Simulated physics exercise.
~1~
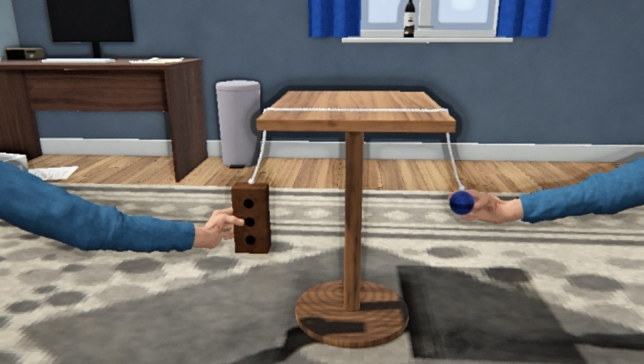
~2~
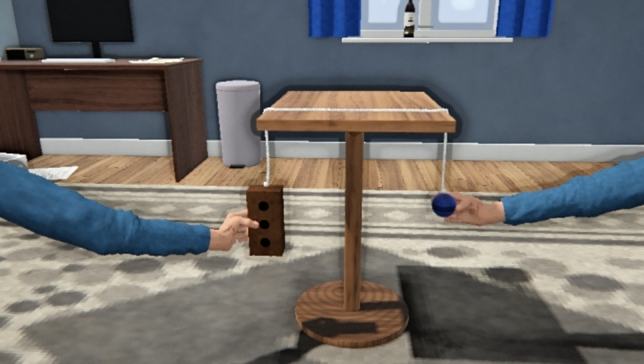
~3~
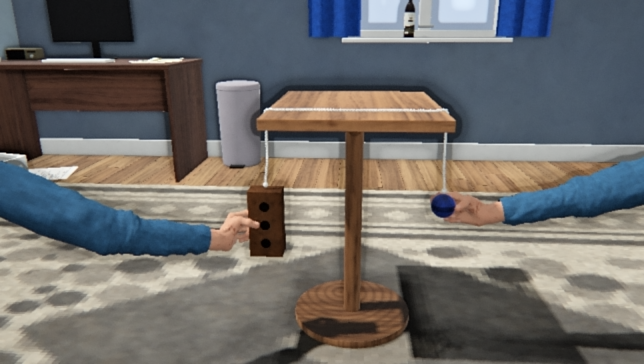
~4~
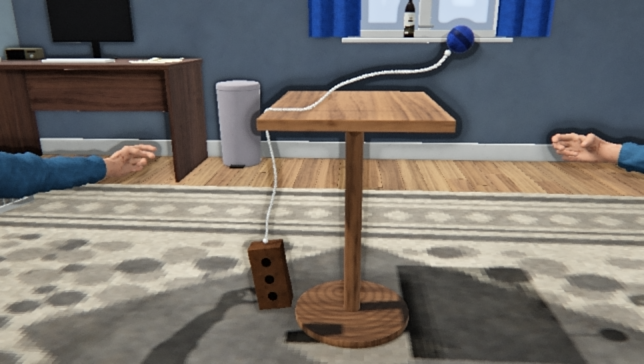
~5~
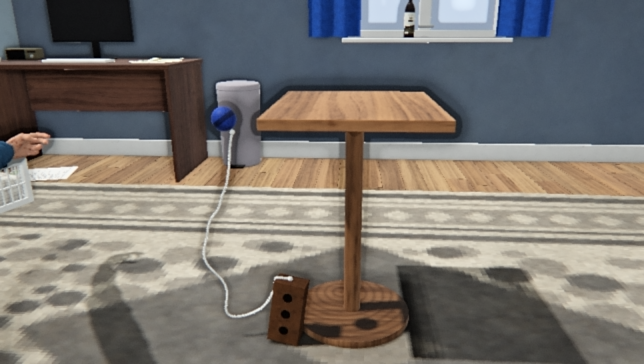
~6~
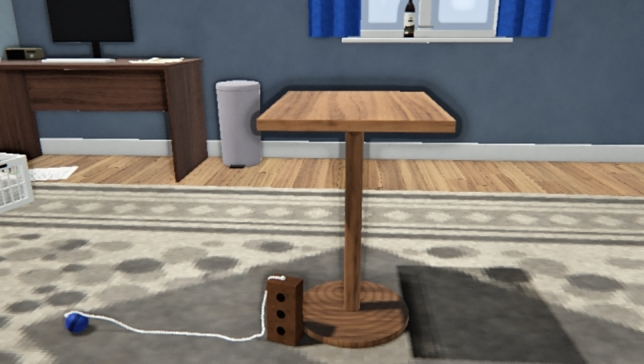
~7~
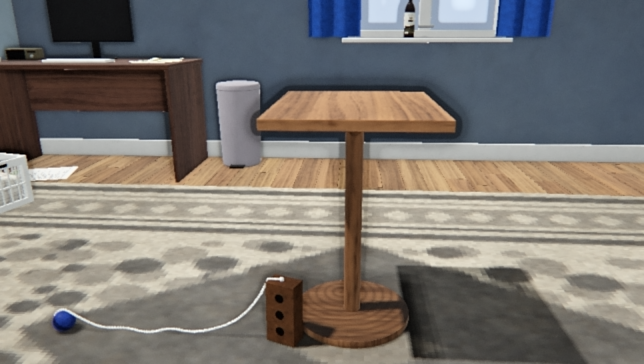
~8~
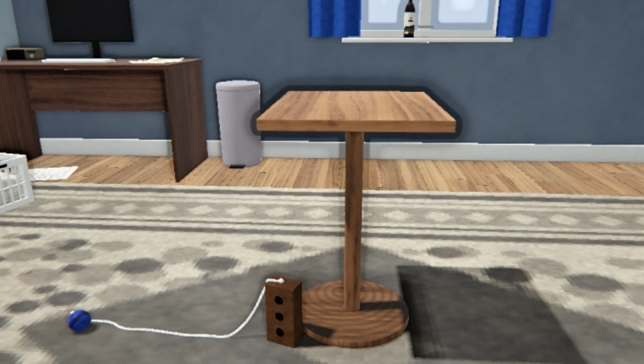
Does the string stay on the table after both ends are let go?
No, it does not stay on the table. The brick goes down on the left and pulls the string and the blue ball off that side, and everything ends up on the floor.
